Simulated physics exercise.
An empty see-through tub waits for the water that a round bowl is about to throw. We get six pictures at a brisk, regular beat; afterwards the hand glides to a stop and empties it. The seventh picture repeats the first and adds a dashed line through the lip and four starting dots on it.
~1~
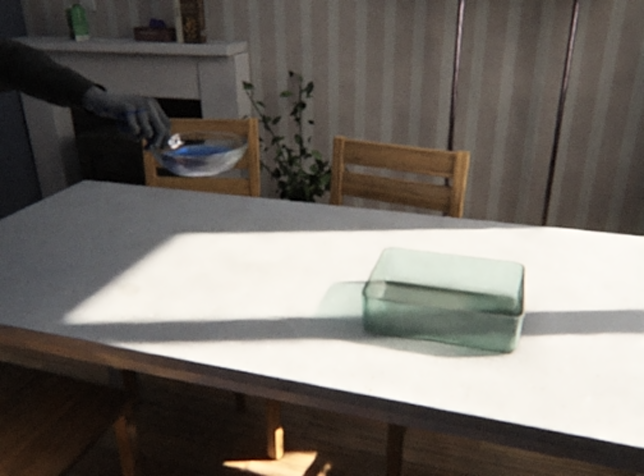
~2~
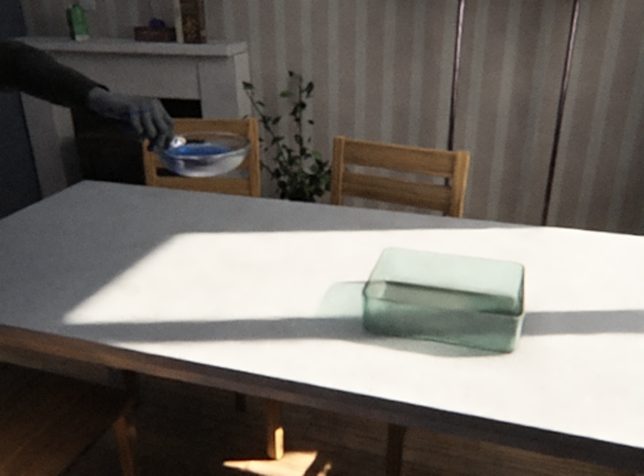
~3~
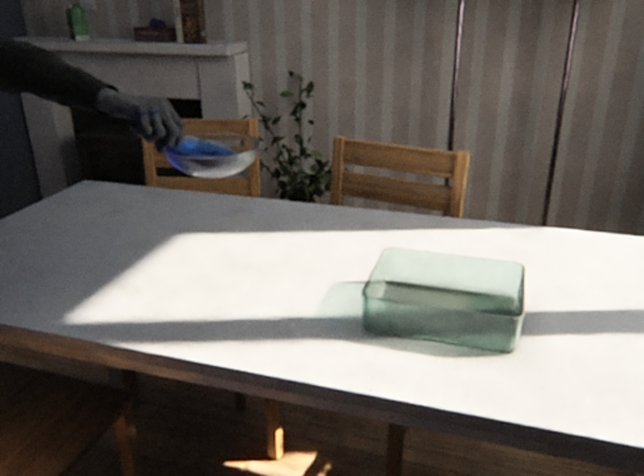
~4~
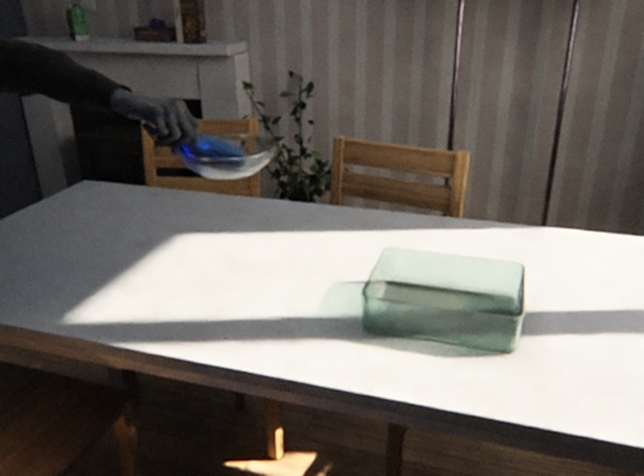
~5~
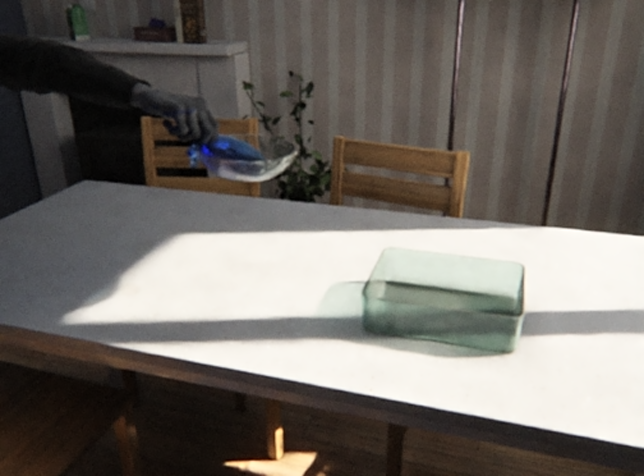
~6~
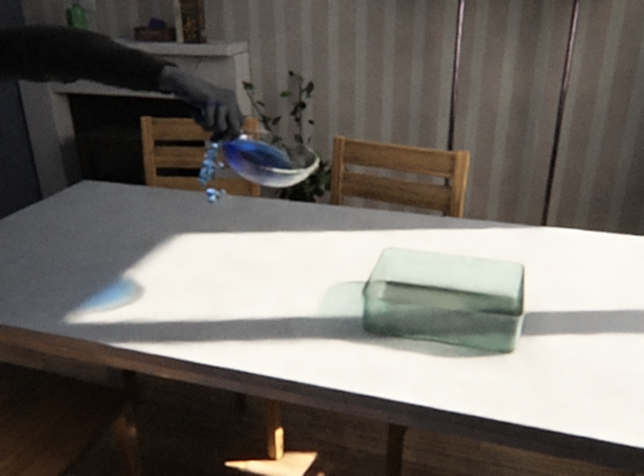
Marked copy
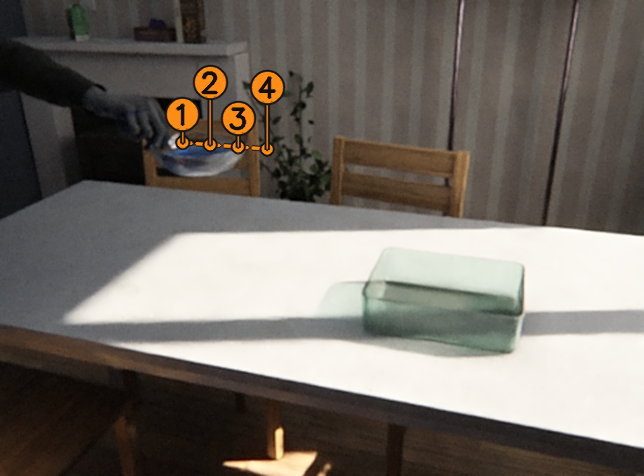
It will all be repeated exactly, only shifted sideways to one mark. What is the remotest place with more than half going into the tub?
Place 2 just does it.
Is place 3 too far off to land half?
No, not at all.
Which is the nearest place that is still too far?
That would be 1.
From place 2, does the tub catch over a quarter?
Yes, it does.
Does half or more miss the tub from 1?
Yes.
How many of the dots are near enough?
Three.
On the marked copy, 1 at (182, 142); 2 at (210, 144); 3 at (238, 146); 4 at (267, 149).
With 1, about 32 % lands in the tub, 60 % falls short and 9 % goes beside or beyond.
With 2, about 63 % lands in the tub, 22 % falls short and 15 % goes beside or beyond.
With 3, about 63 % lands in the tub, 13 % falls short and 24 % goes beside or beyond.
With 4, about 67 % lands in the tub, 16 % falls short and 17 % goes beside or beyond.
